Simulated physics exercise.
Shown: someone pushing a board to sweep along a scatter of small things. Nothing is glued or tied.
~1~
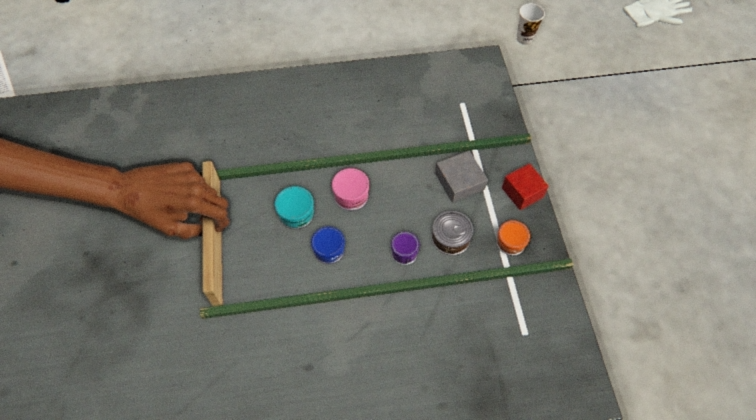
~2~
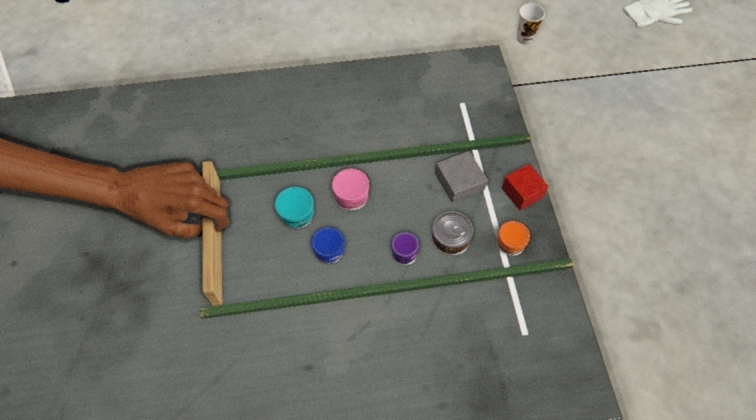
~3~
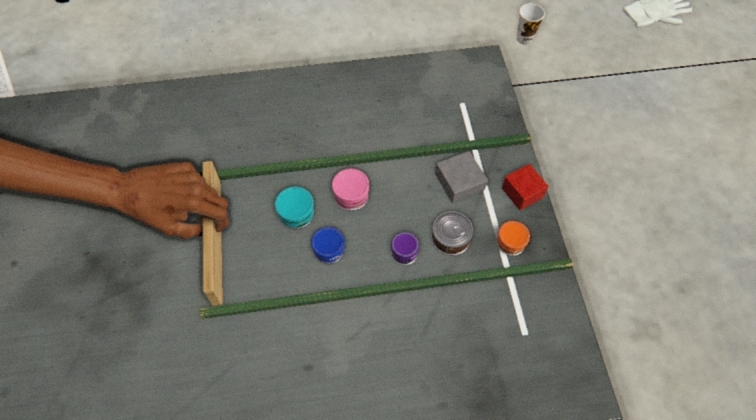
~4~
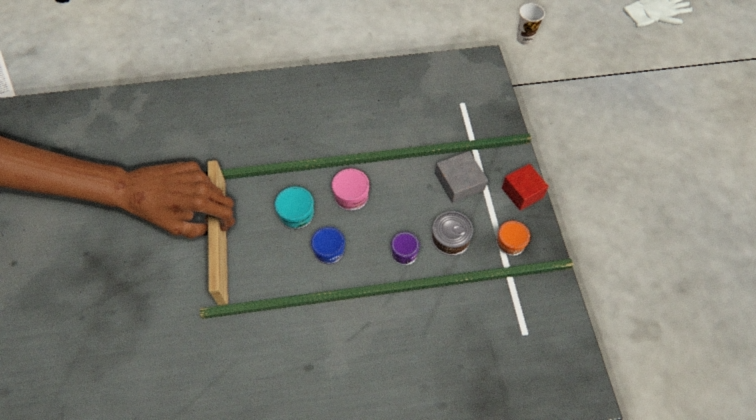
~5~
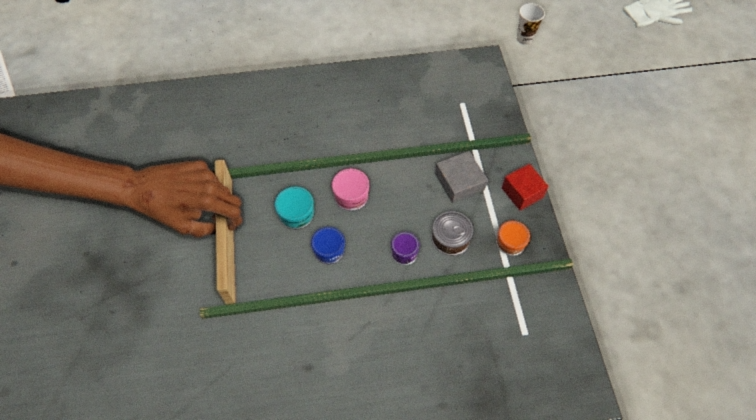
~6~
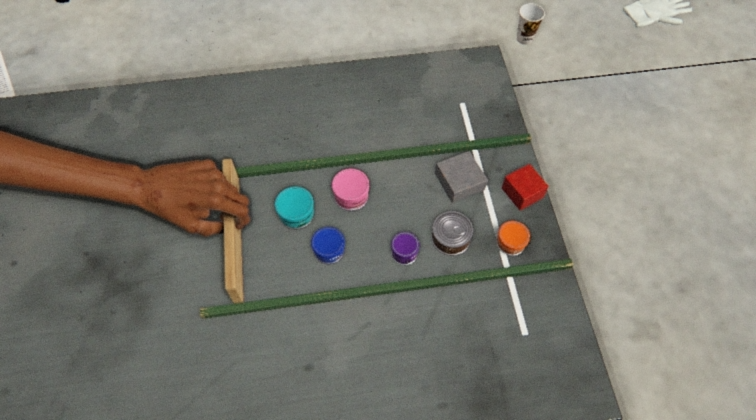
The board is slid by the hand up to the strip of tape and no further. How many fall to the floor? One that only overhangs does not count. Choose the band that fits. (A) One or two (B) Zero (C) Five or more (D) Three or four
Option A: One or two.
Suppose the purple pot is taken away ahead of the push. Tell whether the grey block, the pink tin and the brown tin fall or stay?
The grey block stays put, the pink tin stays put, the brown tin stays put.
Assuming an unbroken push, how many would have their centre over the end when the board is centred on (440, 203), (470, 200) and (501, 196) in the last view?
The numbers are 0, 1 and 3.
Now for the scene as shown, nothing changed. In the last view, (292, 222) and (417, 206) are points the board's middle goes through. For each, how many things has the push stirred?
1 by the first point, 6 by the second.
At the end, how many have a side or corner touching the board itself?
The count in contact is 4.
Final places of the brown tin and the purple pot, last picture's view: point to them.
The brown tin finishes at (546, 225); the purple pot finishes at (517, 246).
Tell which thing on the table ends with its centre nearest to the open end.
Grey block.
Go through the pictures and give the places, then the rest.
Red block (525, 187); orange pot (513, 238); grey block (461, 176); board (212, 232); tape (490, 207), in the first frame.
Orange pot (512, 239); turquoise pot (295, 209), in the second frame.
Grey block (461, 177); brown tin (452, 234), in the third frame.
Red block (525, 187); purple pot (405, 249), in the fourth frame.
Orange pot (512, 239); board (225, 230), in the fifth frame.
Red block (525, 187); orange pot (512, 239); grey block (461, 177); board (233, 229); tape (490, 207), in the sixth frame.
A little later, none off yet; red block at rest near (525, 187); orange pot at rest near (512, 239); grey block at rest near (461, 177).
When it is over, the number that fall off is one or two; down, orange pot and red block.
